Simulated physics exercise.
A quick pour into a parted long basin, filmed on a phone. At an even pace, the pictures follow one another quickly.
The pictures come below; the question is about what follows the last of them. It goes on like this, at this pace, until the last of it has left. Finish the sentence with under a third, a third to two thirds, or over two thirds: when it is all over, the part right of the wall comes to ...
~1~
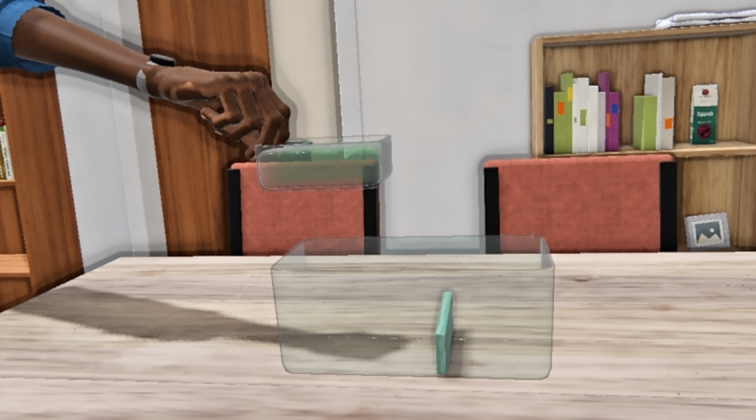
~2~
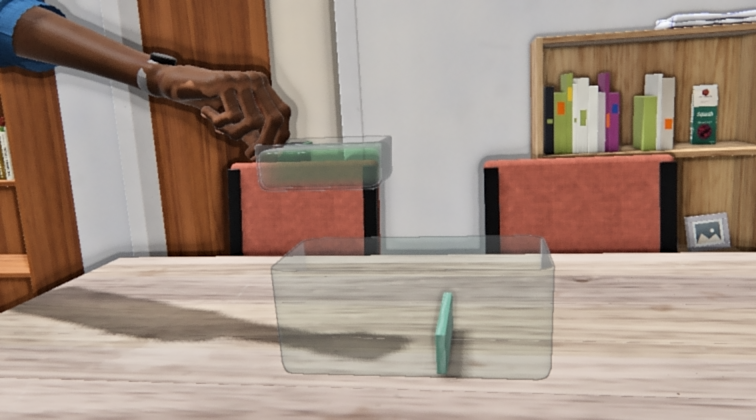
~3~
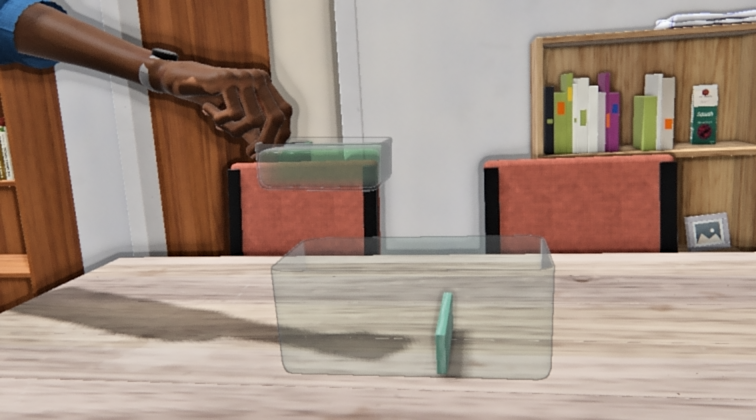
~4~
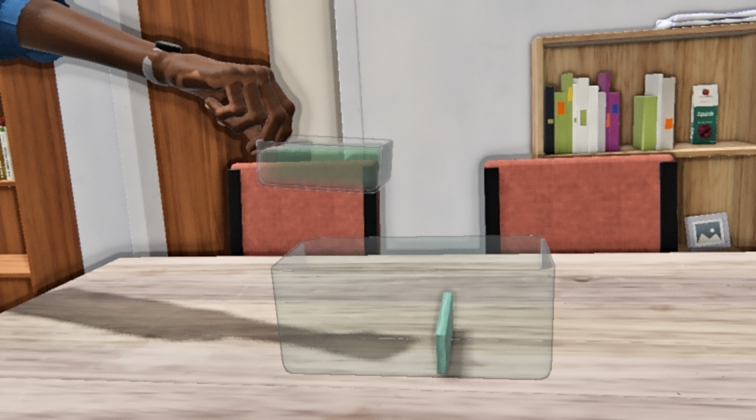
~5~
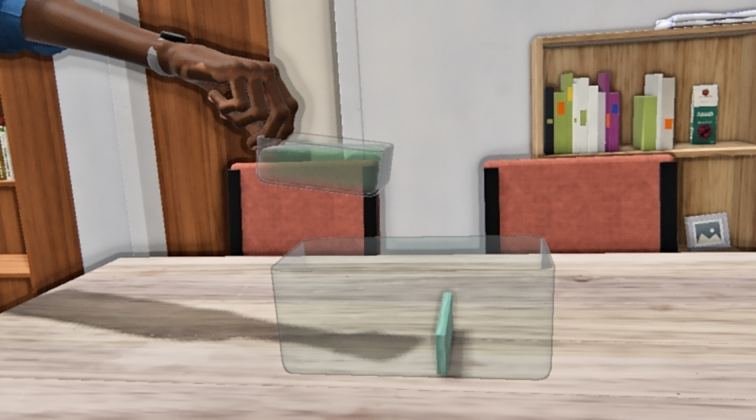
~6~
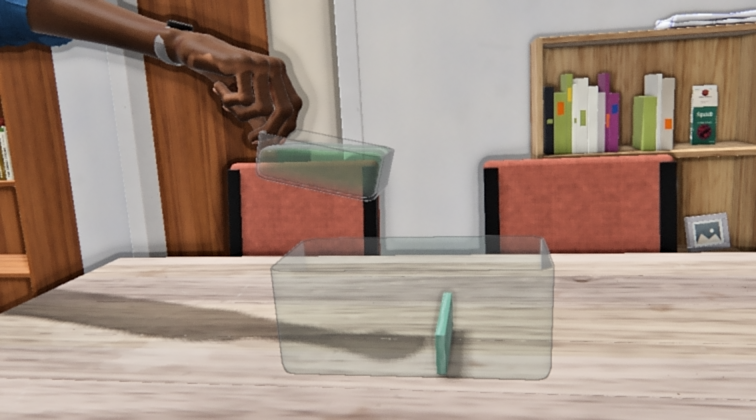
When it is all over, the part right of the wall comes to a third to two thirds.
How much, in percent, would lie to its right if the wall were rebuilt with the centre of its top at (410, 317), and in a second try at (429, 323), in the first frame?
About 80 per cent on the first try, and 70 per cent on the second.
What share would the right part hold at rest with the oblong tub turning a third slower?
Somewhere near 60 percent.
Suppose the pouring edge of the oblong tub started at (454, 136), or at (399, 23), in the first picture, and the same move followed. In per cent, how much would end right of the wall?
Close to 75 in a hundred, then close to 65 in a hundred.
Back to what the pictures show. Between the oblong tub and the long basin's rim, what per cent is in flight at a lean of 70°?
I'd reckon some 40 per cent.
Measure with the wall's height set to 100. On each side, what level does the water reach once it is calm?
The left part 20 per cent, the right part 40.
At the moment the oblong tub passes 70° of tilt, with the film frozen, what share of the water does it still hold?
About 25 %.
A moment on, the oblong tub is tipped part way and 25 per cent is still to pour, 10 is left of the wall and 22 right of it.
Next, the oblong tub is tipped on its side and 5 per cent is still to pour, 36 is left of the wall and 54 right of it.
Then the oblong tub is tipped right over and 1 per cent is still to pour, 44 is left of the wall and 54 right of it.
Later the oblong tub is tipped right over and 0 per cent is still to pour, 45 is left of the wall and 54 right of it.
In the end 45 per cent lies left of the wall, 54 right of it and 1 outside.
